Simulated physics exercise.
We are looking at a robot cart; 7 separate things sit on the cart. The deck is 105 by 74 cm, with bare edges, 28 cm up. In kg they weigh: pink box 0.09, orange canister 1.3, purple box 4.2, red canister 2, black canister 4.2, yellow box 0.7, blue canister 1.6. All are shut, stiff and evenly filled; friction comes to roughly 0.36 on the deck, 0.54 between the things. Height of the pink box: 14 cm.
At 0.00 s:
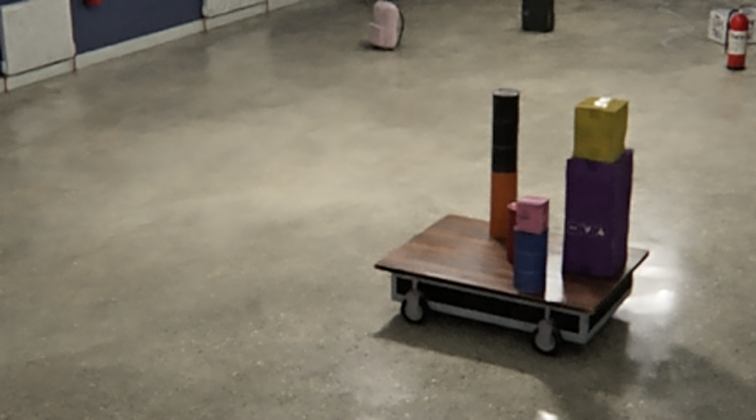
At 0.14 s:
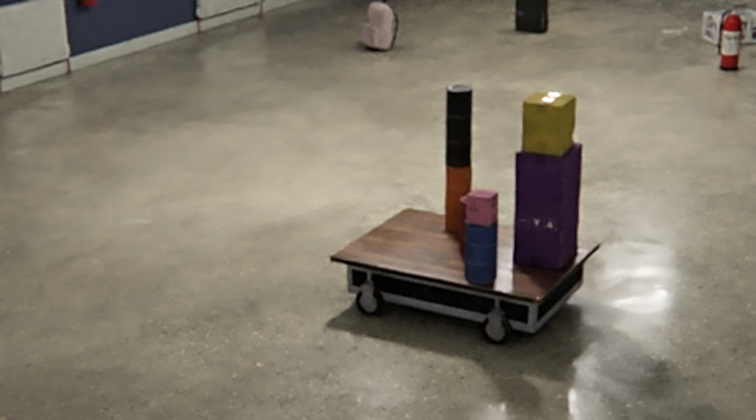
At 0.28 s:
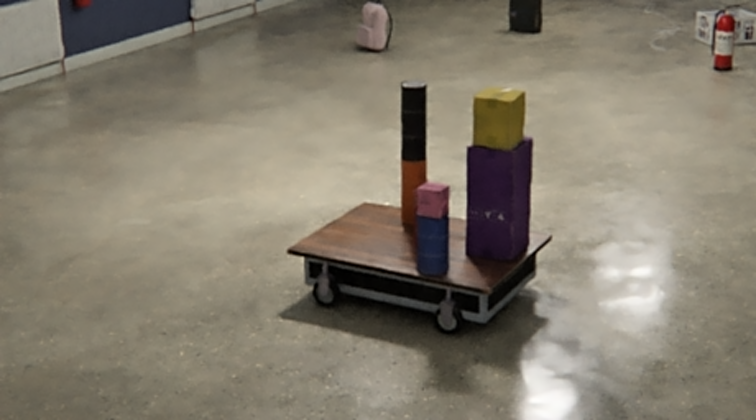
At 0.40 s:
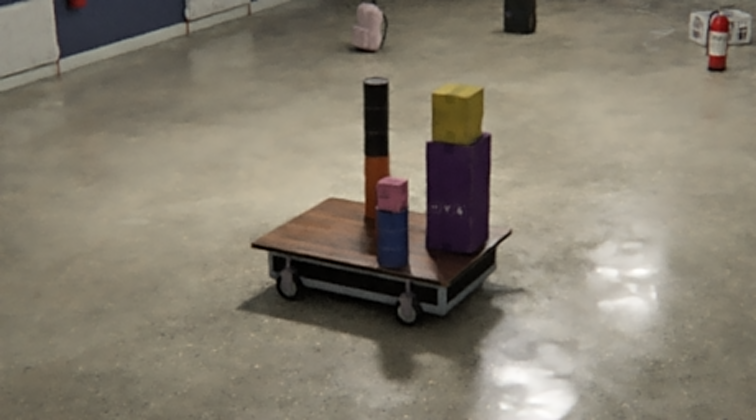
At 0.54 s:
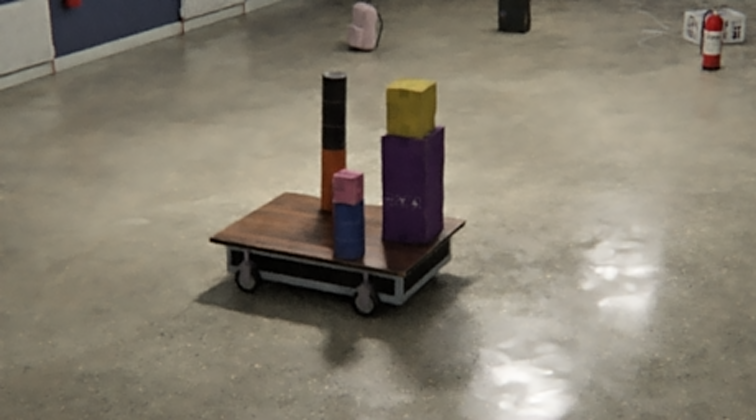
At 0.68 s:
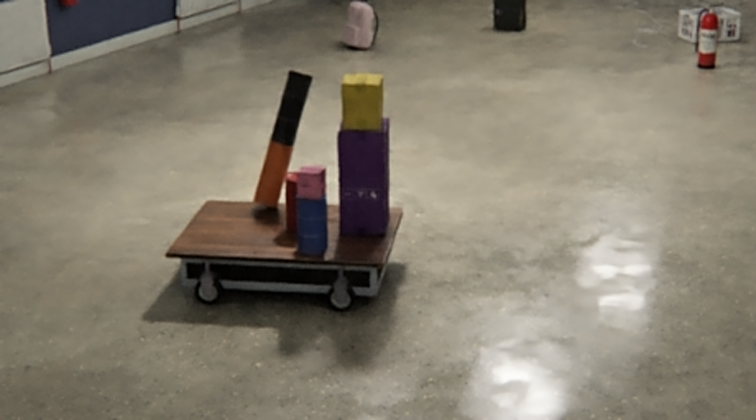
Across a concrete floor, a loaded cart rolls left, then turns as its black-and-orange stack leans.
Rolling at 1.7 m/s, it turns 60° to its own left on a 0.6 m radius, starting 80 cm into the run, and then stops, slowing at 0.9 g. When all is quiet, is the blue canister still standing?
The blue canister keeps standing.
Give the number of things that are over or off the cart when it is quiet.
In all, 2.
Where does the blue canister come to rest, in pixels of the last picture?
Around (152, 251).
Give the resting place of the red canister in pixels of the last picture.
At about (74, 232).
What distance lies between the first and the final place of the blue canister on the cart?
Some 30 cm.
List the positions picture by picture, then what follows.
The first picture shows cart 0 cm along; blue canister (531, 257); pink box (533, 215).
The second picture shows cart 24 cm along; purple box (547, 203).
The third picture shows cart 48 cm along; black canister (414, 121); yellow box (499, 118).
The fourth picture shows cart 68 cm along; pink box (393, 194).
The fifth picture shows cart 92 cm along, turned 2°; black canister (334, 111) shifted 2 cm; purple box (413, 183).
The sixth picture shows cart 116 cm along, turned 20°; blue canister (312, 222) shifted 5 cm; black canister (292, 108) off the cart.
Around 0.98 s, cart 167 cm along, turned 59°; orange canister now off the cart; blue canister shifted 14 cm near (239, 231); red canister shifted 27 cm.
Around 1.28 s, cart 189 cm along, turned 60°, stopped; blue canister shifted 23 cm near (168, 247); red canister shifted 36 cm; yellow box shifted 28 cm.
Finally (2.0 s), off the cart and tipped over, orange canister and black canister; not toppled but over 10 cm from the start, pink box, purple box, red canister, yellow box and blue canister. In the last view, blue canister near (152, 251).
